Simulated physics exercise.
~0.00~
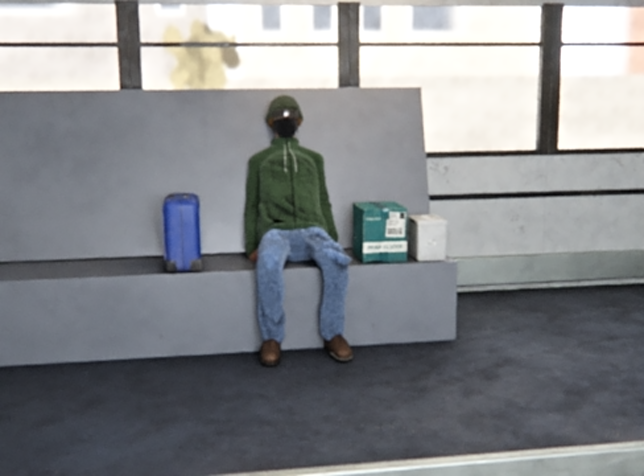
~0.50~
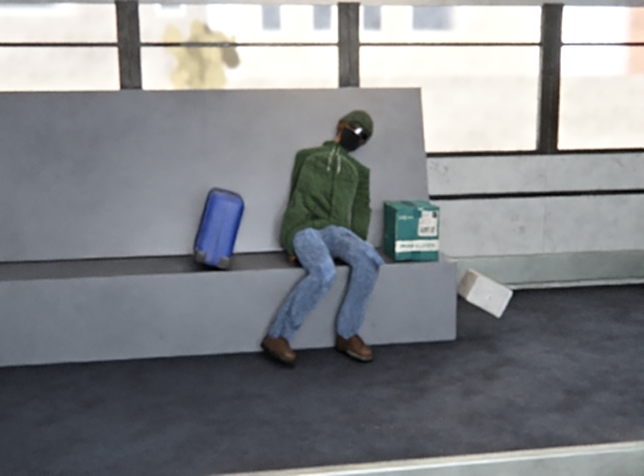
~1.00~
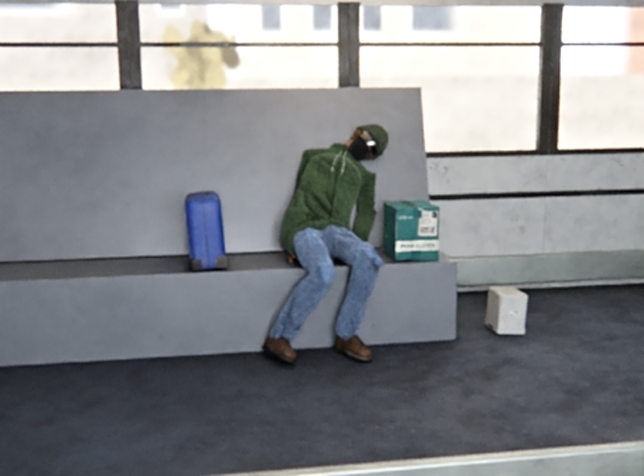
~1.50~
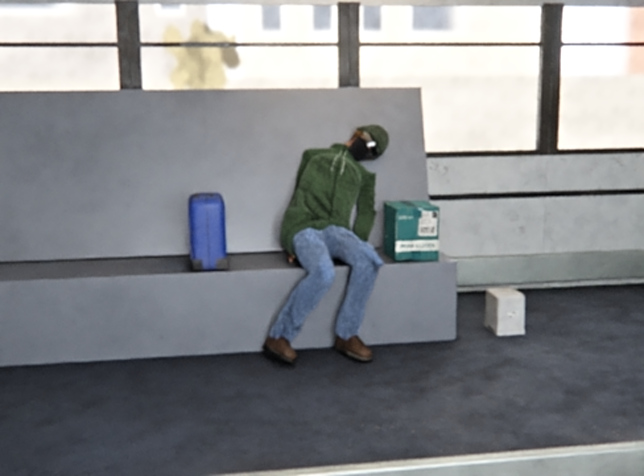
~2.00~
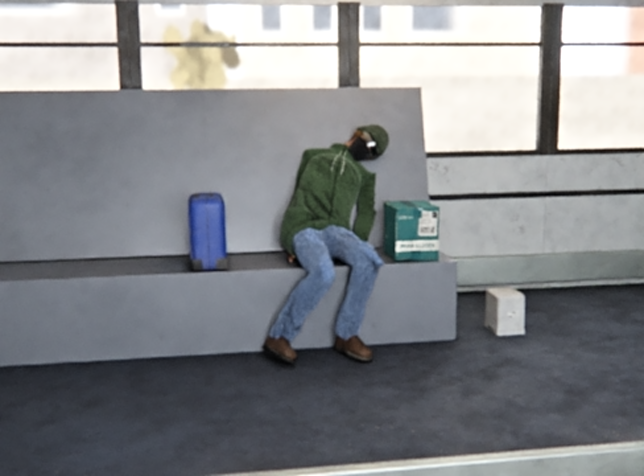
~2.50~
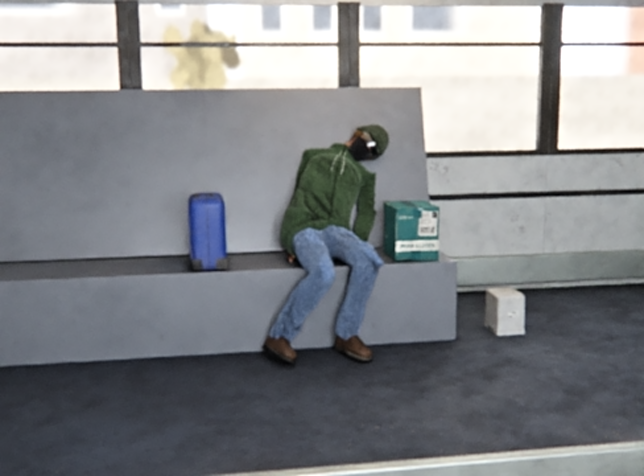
On a shuttle's side bench, a seated person in a green jacket lurched right as the luggage shifted; the blue case rocked and settled upright, a small white box tumbled to the floor, and the person stayed slumped beside the upright teal box.
